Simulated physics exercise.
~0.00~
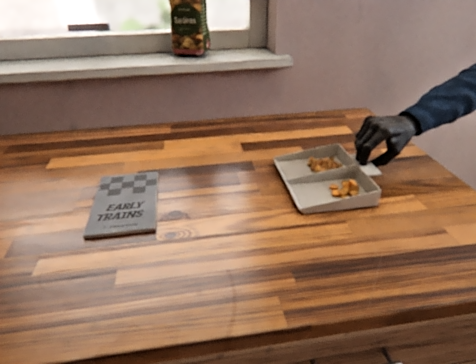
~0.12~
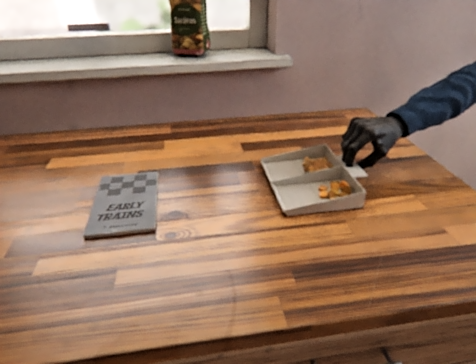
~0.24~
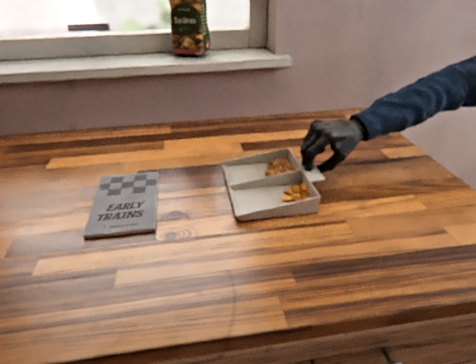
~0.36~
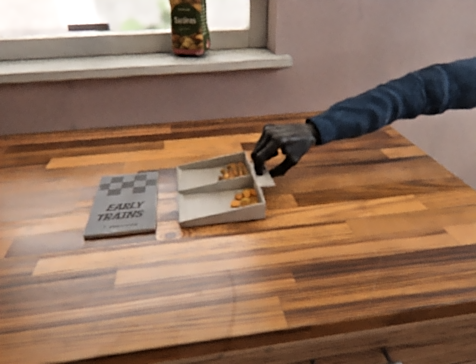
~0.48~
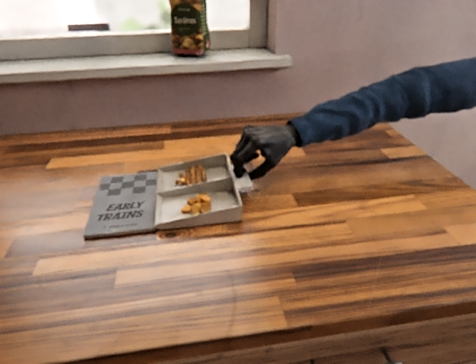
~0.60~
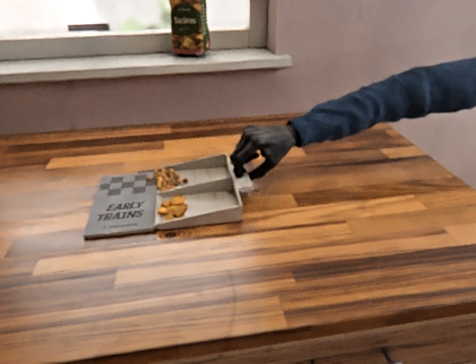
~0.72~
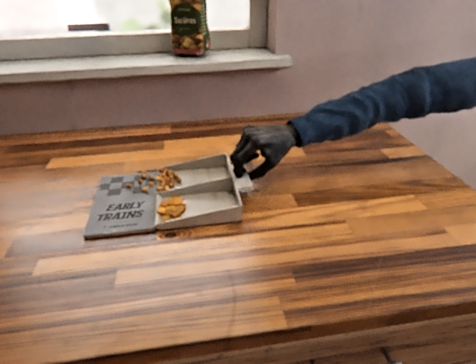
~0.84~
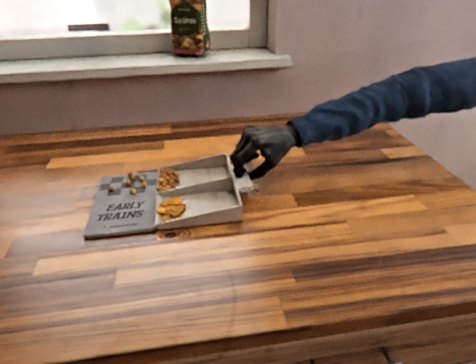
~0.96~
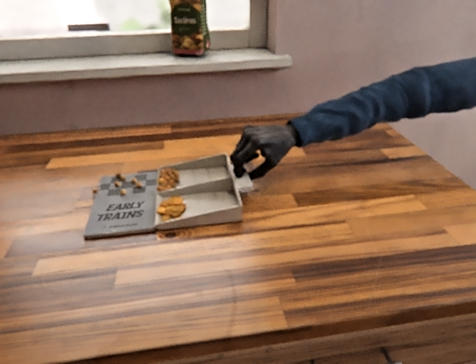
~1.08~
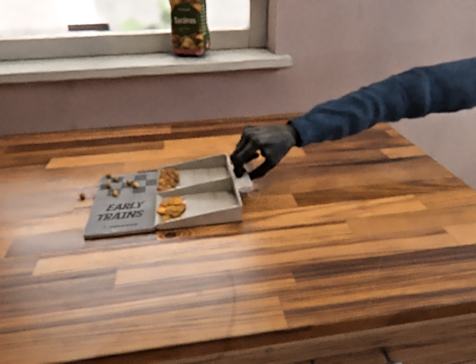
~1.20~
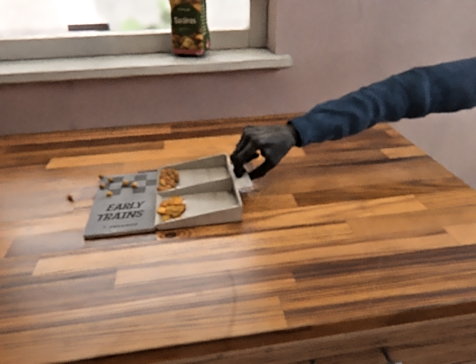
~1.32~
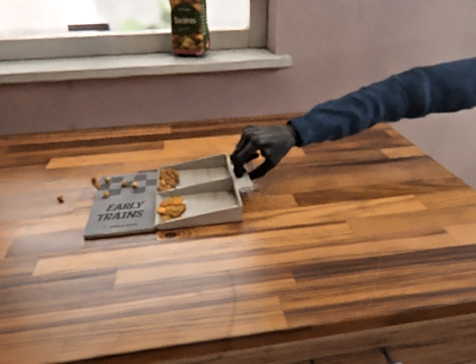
The video shows a gloved hand sliding a divided tray of small orange-brown pieces left across a wooden table until it stops against a thin grey book. The pieces slide forward, and some from the far compartment spill over the book while the near ones stay inside.
